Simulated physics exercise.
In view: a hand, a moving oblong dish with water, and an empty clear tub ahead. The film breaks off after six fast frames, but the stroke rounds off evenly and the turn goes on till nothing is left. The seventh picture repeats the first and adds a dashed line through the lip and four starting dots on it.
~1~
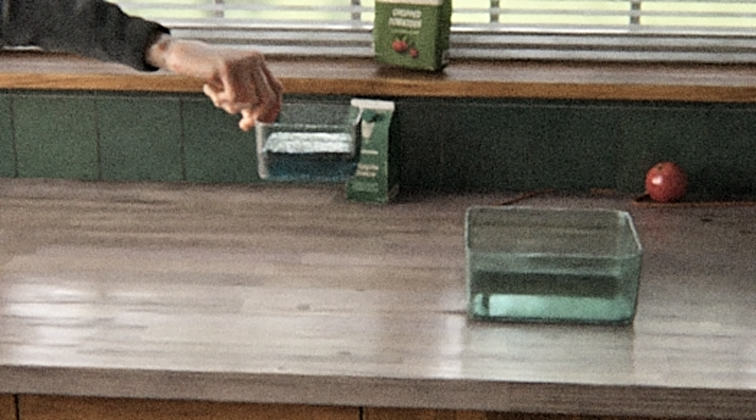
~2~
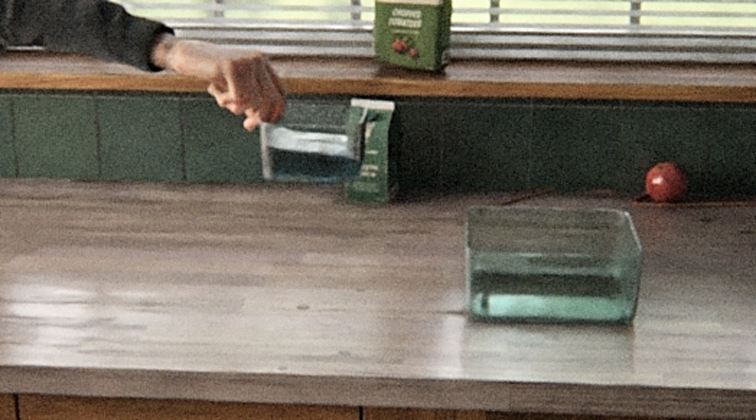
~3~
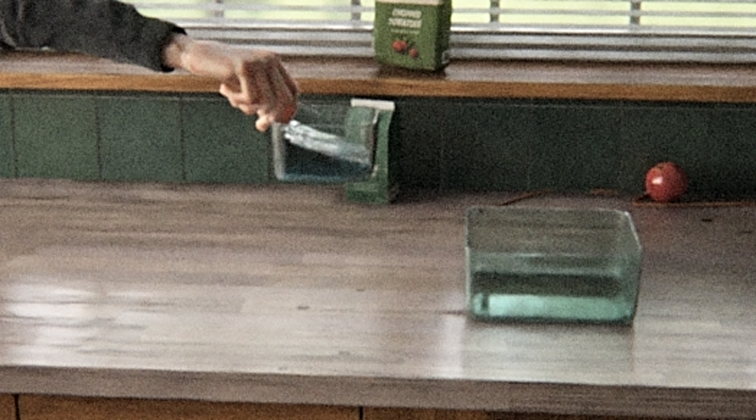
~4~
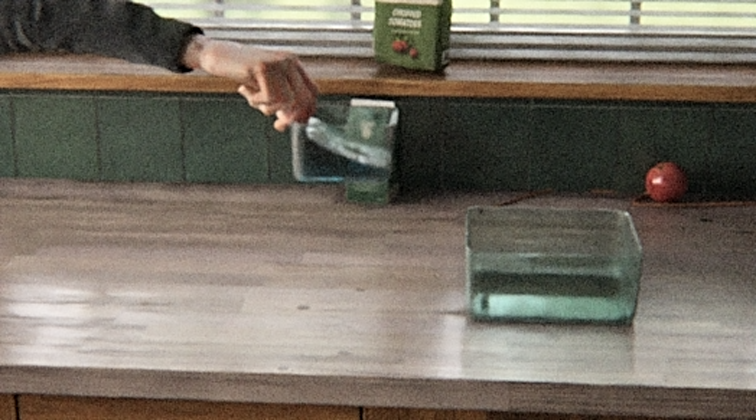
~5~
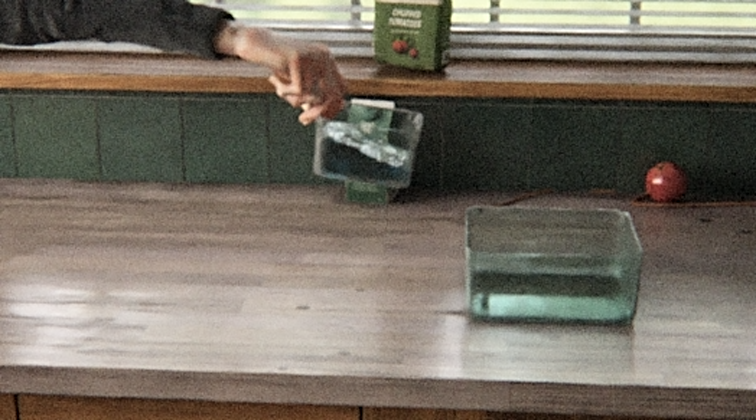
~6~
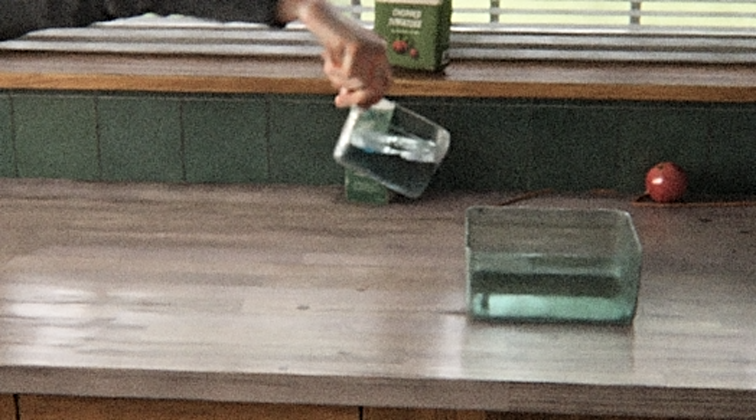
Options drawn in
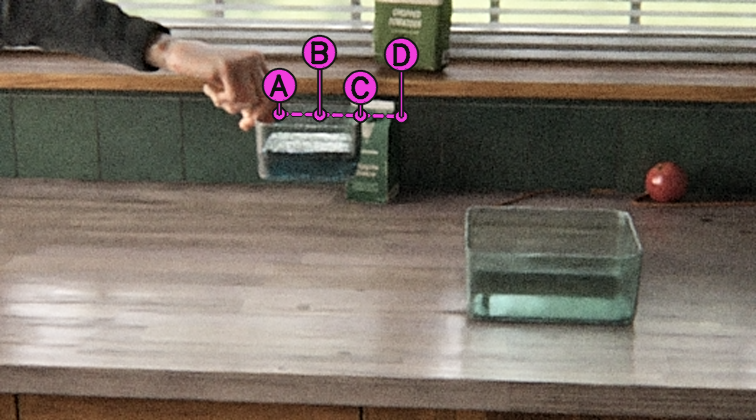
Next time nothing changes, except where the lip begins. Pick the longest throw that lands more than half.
The answer is place B.
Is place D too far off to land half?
No, that is safe.
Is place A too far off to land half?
Yes.
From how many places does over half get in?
Three of them.
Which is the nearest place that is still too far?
A.
On the marked copy, A at (279, 113); B at (319, 114); C at (360, 115); D at (401, 116).
For place A, about 18 % lands in the tub, 79 % falls short and 3 % goes beside or beyond.
For place B, about 70 % lands in the tub, 21 % falls short and 10 % goes beside or beyond.
For place C, about 84 % lands in the tub, 2 % falls short and 14 % goes beside or beyond.
For place D, about 93 % lands in the tub, 4 % falls short and 3 % goes beside or beyond.
